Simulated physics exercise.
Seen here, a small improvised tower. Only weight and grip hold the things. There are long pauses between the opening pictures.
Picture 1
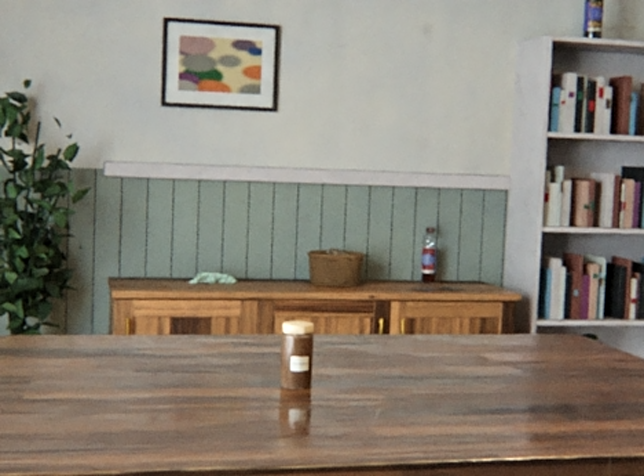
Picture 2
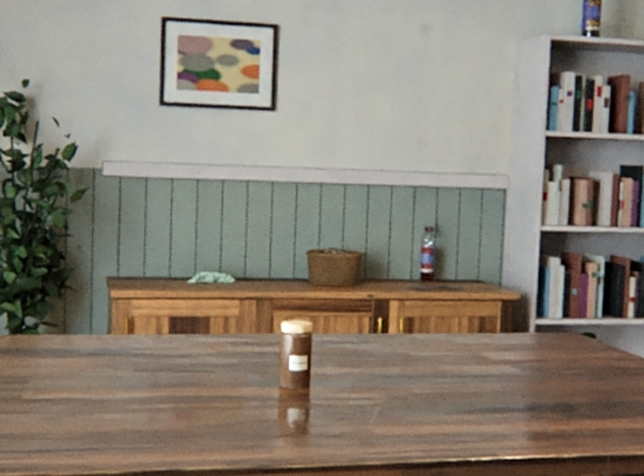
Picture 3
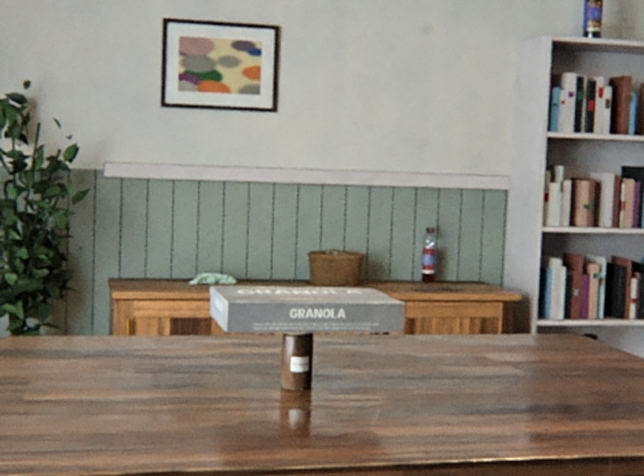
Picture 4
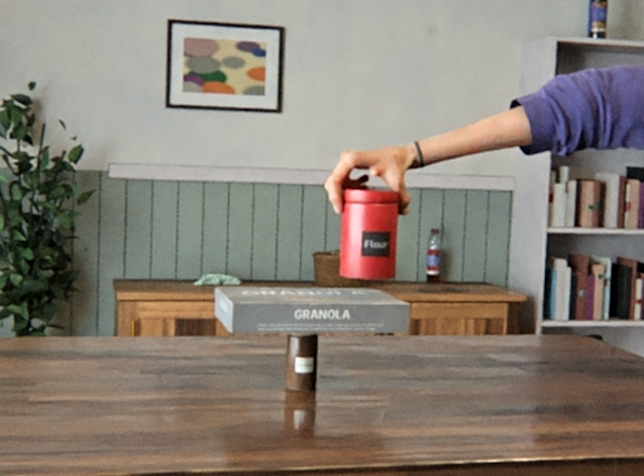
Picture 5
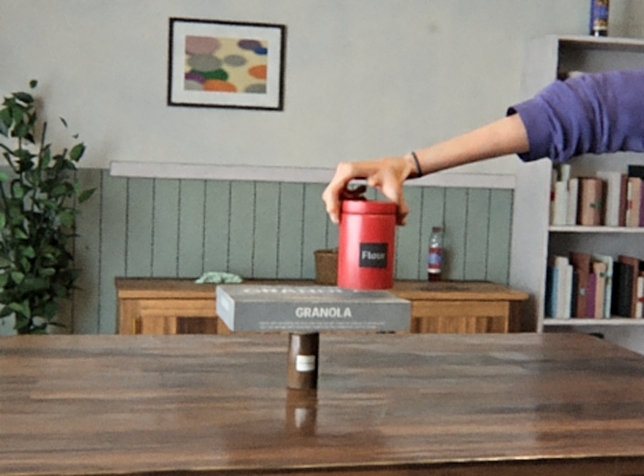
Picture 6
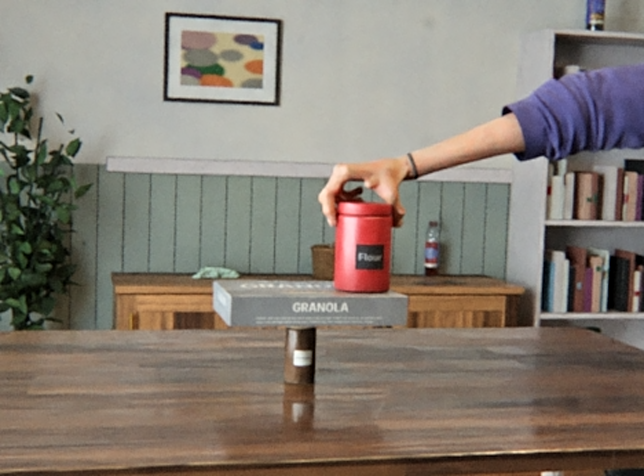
A hand lowers a red flour jar onto a granola box atop a brown shaker.
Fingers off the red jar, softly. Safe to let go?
Outcome: The stack gives way.
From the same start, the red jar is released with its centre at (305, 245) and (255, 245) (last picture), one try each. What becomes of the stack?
First, it keeps its balance; second, it gives way.
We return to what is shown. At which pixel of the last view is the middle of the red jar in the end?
Near (515, 354).
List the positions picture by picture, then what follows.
In the first frame, the last thing is not in view yet; brown shaker (297, 355).
In the second frame, the last thing is not in view yet; brown shaker (296, 354).
In the third frame, the last thing is not in view yet; brown shaker (297, 355).
The fourth frame shows still above its spot; red jar (369, 233); brown shaker (302, 356).
The fifth frame shows still above its spot; red jar (367, 244); brown shaker (303, 354).
The sixth frame shows set down, still held; red jar (363, 246); brown shaker (301, 349).
Then, 0.40 s on from there, red jar now fallen; grey packet turned 53° from how it was put.
Then, 0.60 s on from there, grey packet turned 41° from how it was put; brown shaker turned 27° from how it was put.
Then, 1.00 s on from there, grey packet now fallen; brown shaker on its side.
In the end, fallen, grey packet and red jar; toppled in the stack, brown shaker. At the end, from the last picture's camera, red jar near (515, 354). The stack loses its balance.
